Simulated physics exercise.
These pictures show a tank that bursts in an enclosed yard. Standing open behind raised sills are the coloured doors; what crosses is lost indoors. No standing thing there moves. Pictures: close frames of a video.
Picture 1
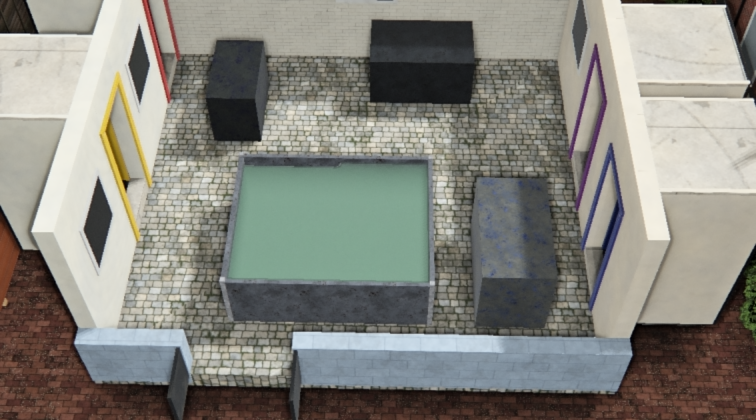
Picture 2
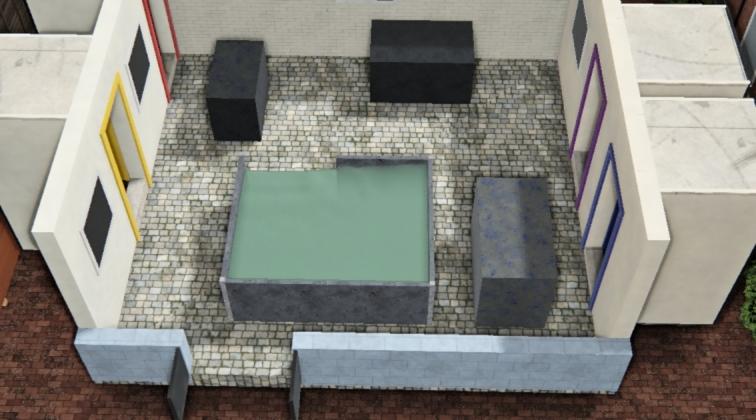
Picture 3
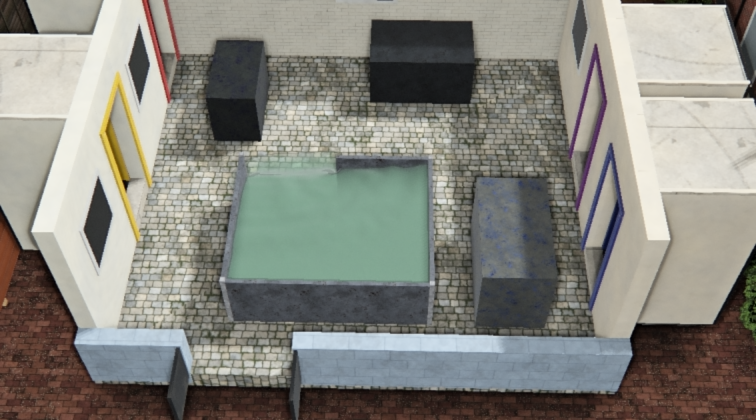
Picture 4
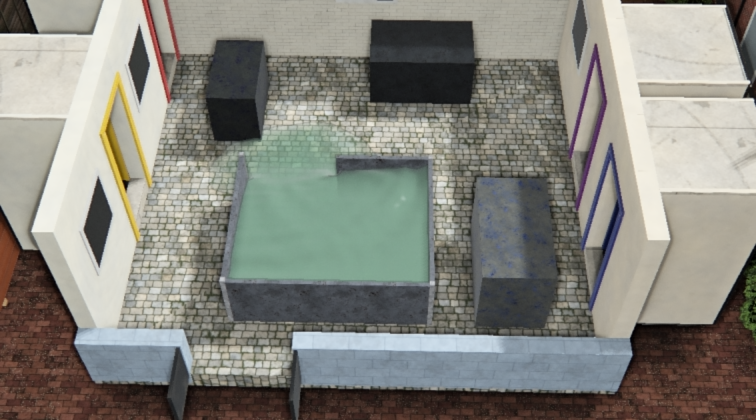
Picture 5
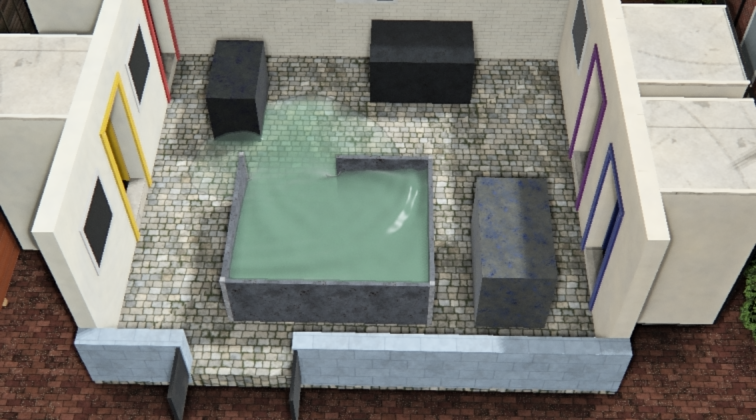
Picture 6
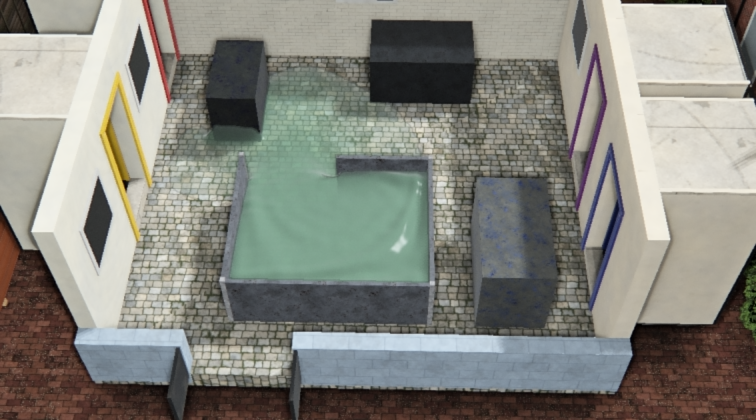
Green water in a walled tank sits still in a paved yard with coloured doors and dark blocks, until a gap opens in the tank's far side. The water pours out through it, spreading across the paving toward the back wall and around the dark block at the back left, while ripples cross the tank.
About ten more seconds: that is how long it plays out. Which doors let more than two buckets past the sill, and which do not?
Here is the split: The purple door keeps it to two or fewer; the red door lets more through; the yellow door keeps it to two or fewer; the blue door keeps it to two or fewer.
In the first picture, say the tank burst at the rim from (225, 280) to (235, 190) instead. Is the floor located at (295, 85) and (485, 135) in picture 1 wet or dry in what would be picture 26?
Order as given: Inundated, then unwetted.
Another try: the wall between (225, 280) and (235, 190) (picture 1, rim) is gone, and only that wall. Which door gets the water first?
That would be the yellow door.
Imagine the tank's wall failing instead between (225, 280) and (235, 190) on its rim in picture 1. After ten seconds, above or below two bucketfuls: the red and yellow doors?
Here's my take: Red surpasses the limit, and yellow surpasses the limit too.
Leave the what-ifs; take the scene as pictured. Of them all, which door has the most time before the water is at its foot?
That is the one in blue.
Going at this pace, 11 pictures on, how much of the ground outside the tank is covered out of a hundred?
Estimate: Some 45 in a hundred.
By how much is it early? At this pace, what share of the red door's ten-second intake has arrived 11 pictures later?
Close to 5 %.
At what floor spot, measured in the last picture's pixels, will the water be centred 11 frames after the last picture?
At roughly (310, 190).
A moment on, water covers 30 % of the floor; the purple door not reached, the red door wet at the sill, nothing in, the yellow door not reached, the blue door not reached.
Next, water covers 45 % of the floor; the purple door not reached, the red door under two buckets in, the yellow door wet at the sill, nothing in, the blue door not reached.
Then, water covers 70 % of the floor; the purple door wet at the sill, nothing in, the red door far over two buckets in, the yellow door wet at the sill, nothing in, the blue door not reached.
Later, water covers 95 % of the floor; the purple door wet at the sill, nothing in, the red door far over two buckets in, the yellow door wet at the sill, nothing in, the blue door wet at the sill, nothing in.
In the end, water covers 100 % of the floor; the purple door wet at the sill, nothing in, the red door far over two buckets in, the yellow door wet at the sill, nothing in, the blue door under two buckets in.
